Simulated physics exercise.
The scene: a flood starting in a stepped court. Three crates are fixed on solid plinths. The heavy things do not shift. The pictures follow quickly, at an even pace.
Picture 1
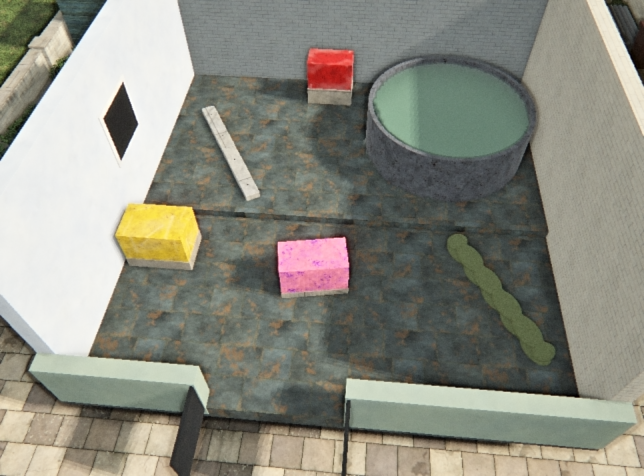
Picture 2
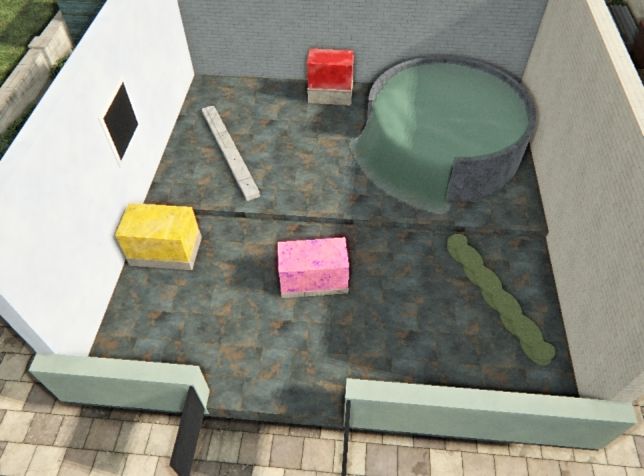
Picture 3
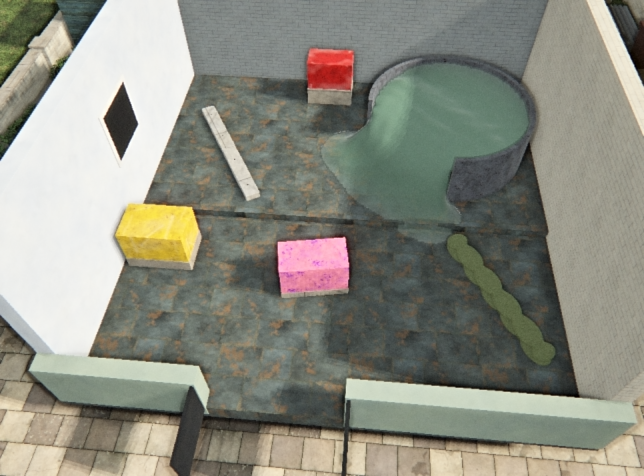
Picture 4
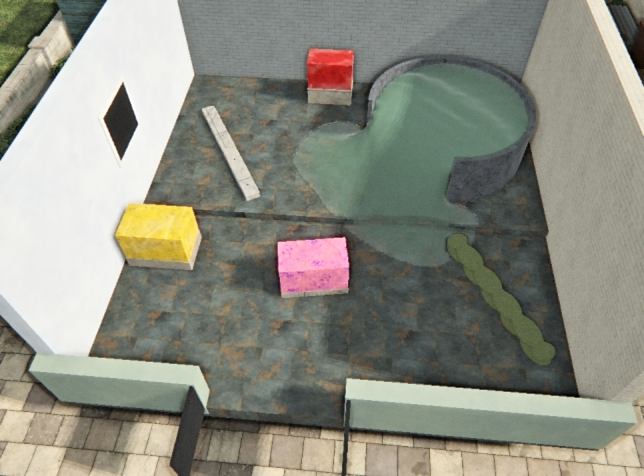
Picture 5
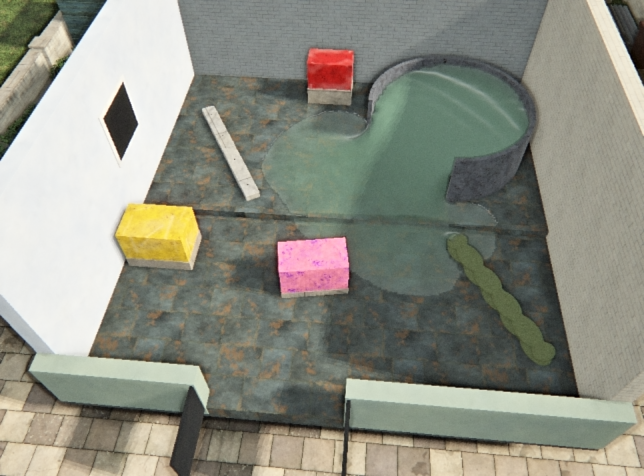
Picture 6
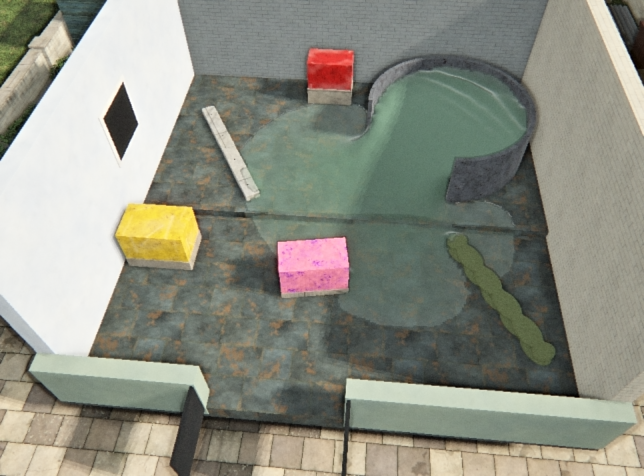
Green water pouring from a gap in a round stone pool, spreading across a dark tiled court and around a pink block.
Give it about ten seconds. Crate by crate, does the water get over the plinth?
In the end: The yellow crate gets wet; the red crate stays dry; the pink crate gets wet.
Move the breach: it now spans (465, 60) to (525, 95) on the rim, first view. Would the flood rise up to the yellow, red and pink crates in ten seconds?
In short: Yellow crate is safe, red crate is topped, pink crate is topped.
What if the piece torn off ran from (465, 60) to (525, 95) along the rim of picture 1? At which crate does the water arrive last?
Last comes the crate marked yellow.
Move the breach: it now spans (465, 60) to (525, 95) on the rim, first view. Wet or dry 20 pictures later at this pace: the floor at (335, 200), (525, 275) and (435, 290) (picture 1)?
In that order: Under water, under water, clear.
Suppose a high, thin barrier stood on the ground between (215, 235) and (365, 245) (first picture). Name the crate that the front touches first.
It is the pink one.
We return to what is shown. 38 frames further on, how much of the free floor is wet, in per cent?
Close to 85 %.
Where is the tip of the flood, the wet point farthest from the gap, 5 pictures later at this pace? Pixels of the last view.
Roughly at (123, 332).
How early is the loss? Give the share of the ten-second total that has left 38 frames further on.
Close to 50 %.
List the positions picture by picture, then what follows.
The first picture shows the pool at (450, 108) is whole and still.
In the second picture, the front is at (354, 141), out from the gap at (391, 168).
In the third picture, water pours out at (391, 169) and has run to (335, 138).
In the fourth picture, the front is at (444, 259), out from the gap at (391, 170).
In the fifth picture, water pours out at (391, 171) and has run to (430, 291).
In the sixth picture, the front is at (410, 321), out from the gap at (391, 171).
A moment on, water covers 60 % of the floor; the yellow crate water round its plinth, the red crate water round its plinth, the pink crate water round its plinth.
Next, water covers 65 % of the floor; the yellow crate water round its plinth, the red crate water round its plinth, the pink crate water round its plinth.
Then, water covers 75 % of the floor; the yellow crate water round its plinth, the red crate water round its plinth, the pink crate water round its plinth.
Later, water covers 85 % of the floor; the yellow crate water round its plinth, the red crate water round its plinth, the pink crate water round its plinth.
In the end, water covers 95 % of the floor; the yellow crate was topped, the red crate stayed above the water, the pink crate was topped.
